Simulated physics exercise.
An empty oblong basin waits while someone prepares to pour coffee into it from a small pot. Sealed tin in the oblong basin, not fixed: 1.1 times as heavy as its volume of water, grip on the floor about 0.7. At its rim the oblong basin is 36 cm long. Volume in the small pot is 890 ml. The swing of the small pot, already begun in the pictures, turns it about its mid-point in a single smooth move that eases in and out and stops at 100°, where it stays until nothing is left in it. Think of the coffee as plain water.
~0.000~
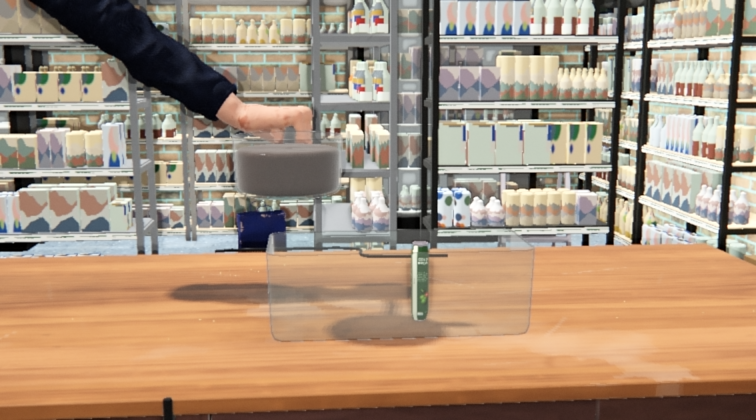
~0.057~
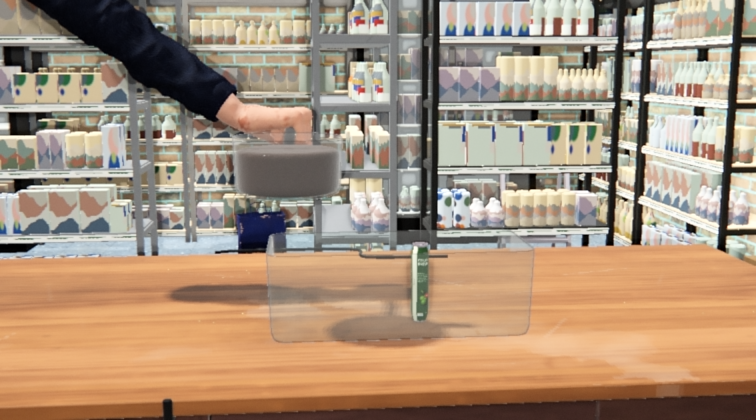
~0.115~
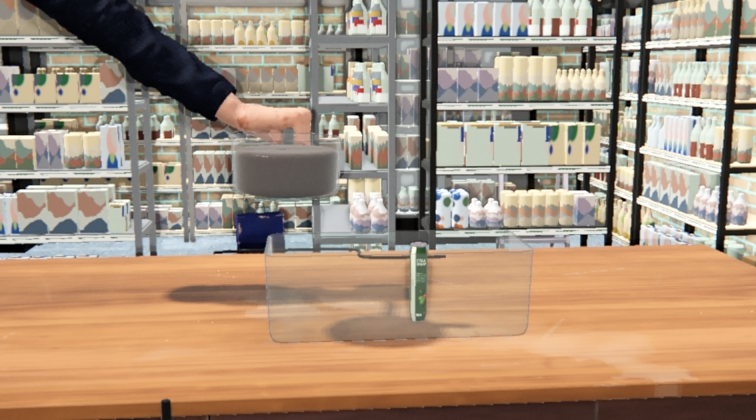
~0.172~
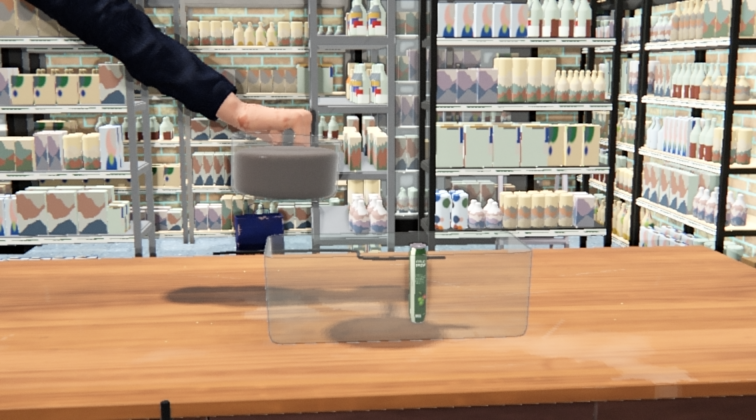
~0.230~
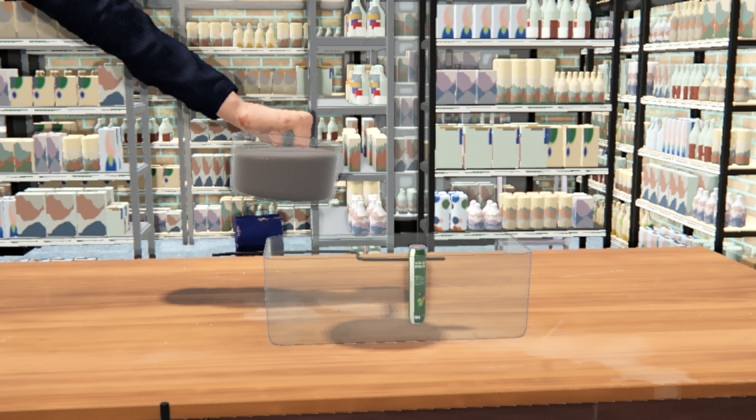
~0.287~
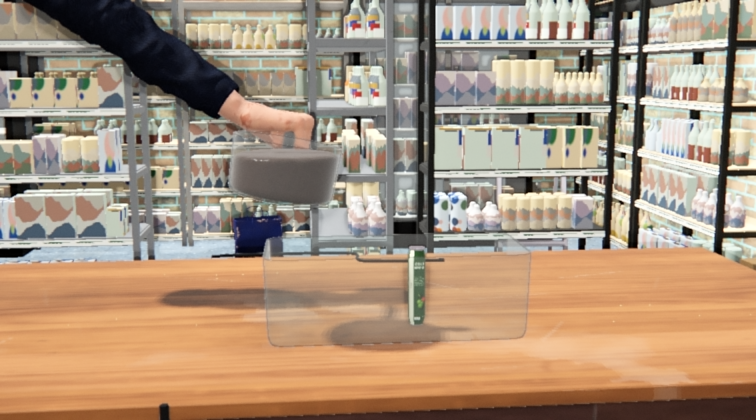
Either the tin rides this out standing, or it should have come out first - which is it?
It never tumbles.
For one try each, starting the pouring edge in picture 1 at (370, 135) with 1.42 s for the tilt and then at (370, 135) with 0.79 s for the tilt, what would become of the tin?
Try 1: Tipped over; try 2: Tipped over.
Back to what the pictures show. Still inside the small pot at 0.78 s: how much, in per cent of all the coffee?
Around 66 percent.
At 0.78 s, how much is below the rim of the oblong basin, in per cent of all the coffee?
About 12%.
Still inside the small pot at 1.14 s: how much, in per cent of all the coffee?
Around 16 in a hundred.
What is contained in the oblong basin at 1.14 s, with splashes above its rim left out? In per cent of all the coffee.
76 %, more or less.
Then, 0.78 s in, the tilt is 57° and 67 per cent is still to pour; the tin stands where it began.
Then, 1.14 s in, the tilt is 90° and 16 per cent is still to pour; the tin stands 1 cm from where it began.
Then, 1.51 s in, the tilt is 100° and 1 per cent is still to pour; the tin stands where it began.
Then, 1.92 s in, the tilt is 100° and 0 per cent is still to pour; the tin stands where it began.
Finally, the tin stands where it began.
